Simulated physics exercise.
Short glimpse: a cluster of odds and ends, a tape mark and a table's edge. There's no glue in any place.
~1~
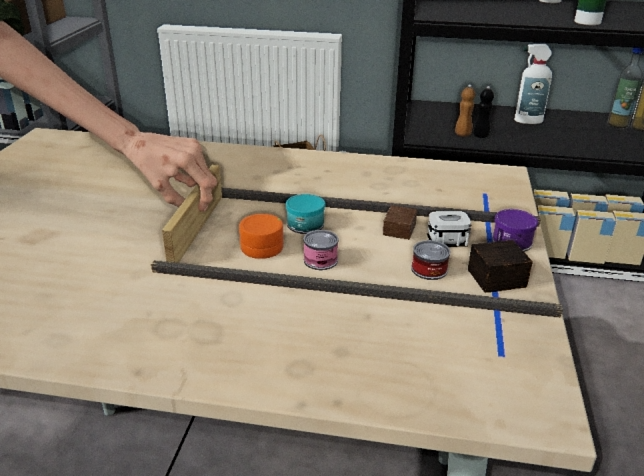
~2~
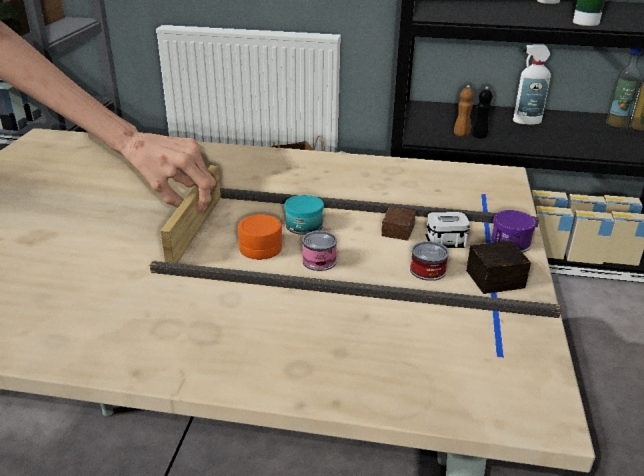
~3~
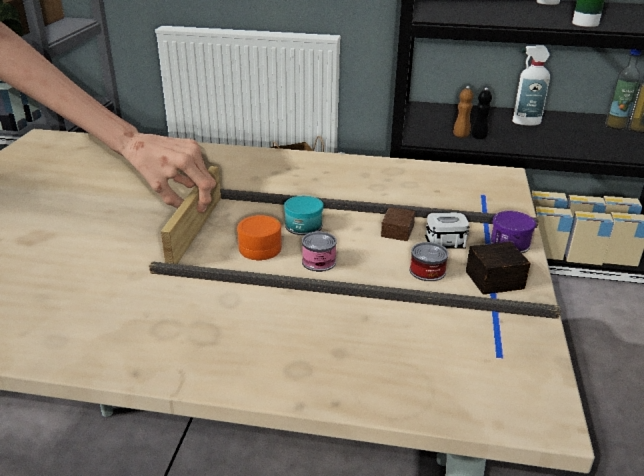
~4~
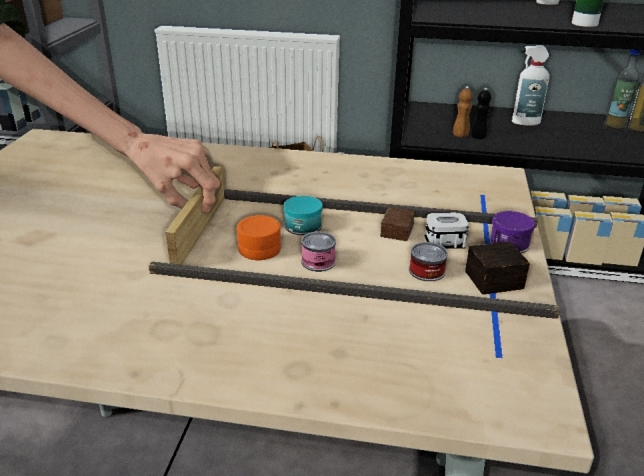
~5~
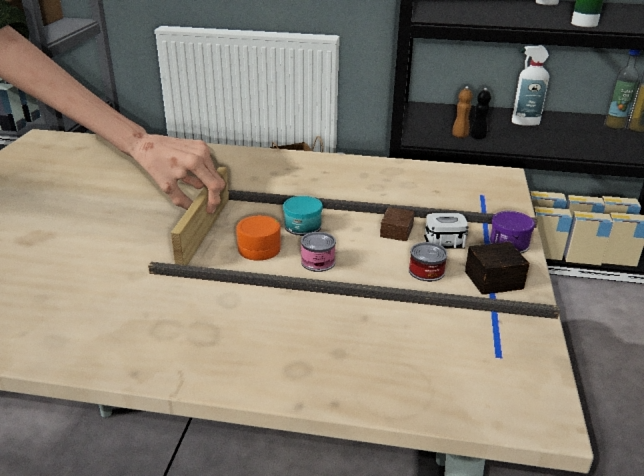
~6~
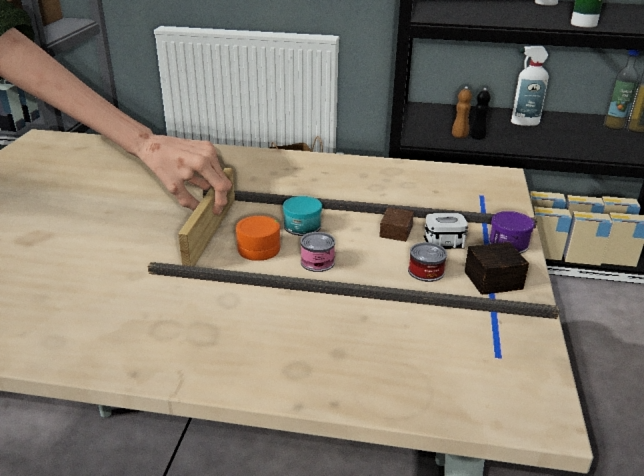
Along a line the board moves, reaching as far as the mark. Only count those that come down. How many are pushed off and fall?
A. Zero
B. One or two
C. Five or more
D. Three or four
D, three or four.
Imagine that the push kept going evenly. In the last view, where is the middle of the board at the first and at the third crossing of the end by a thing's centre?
(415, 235), later (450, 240).
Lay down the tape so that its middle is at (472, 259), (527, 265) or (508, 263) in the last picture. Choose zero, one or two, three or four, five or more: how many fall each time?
So, one after another, I'd give either three or four; five or more; 5 or more.
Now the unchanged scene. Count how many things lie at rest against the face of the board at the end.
The count is 3.
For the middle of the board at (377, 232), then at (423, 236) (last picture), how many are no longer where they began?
At the one place 6, at the other 8.
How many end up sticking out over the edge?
The figure is 2.
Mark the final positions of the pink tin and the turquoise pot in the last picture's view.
Listed as asked: First (512, 287), and then (508, 235).
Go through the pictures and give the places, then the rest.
In the first frame, purple tin (514, 230); black block (499, 266); white case (448, 229); board (195, 212); tape (492, 259).
In the second frame, black block (498, 267); orange lid (260, 237).
In the third frame, white case (447, 230); brown block (398, 224).
In the fourth frame, purple tin (512, 232); turquoise pot (303, 216).
In the fifth frame, black block (496, 267); red tin (428, 262).
In the sixth frame, purple tin (511, 233); black block (496, 268); white case (445, 231); board (210, 215); tape (488, 261).
Soon after, none off yet; purple tin at rest near (511, 233); black block at rest near (496, 268); white case at rest near (445, 231).
Then, none off yet; purple tin at rest near (511, 233); black block at rest near (496, 268); white case moved a little near (462, 232).
Further on, one off so far; purple tin falling near (572, 307); black block moved about its own width near (550, 276); white case moved well along near (537, 239).
At rest, the number that fall off is three or four; fallen, white case, black block and purple tin.
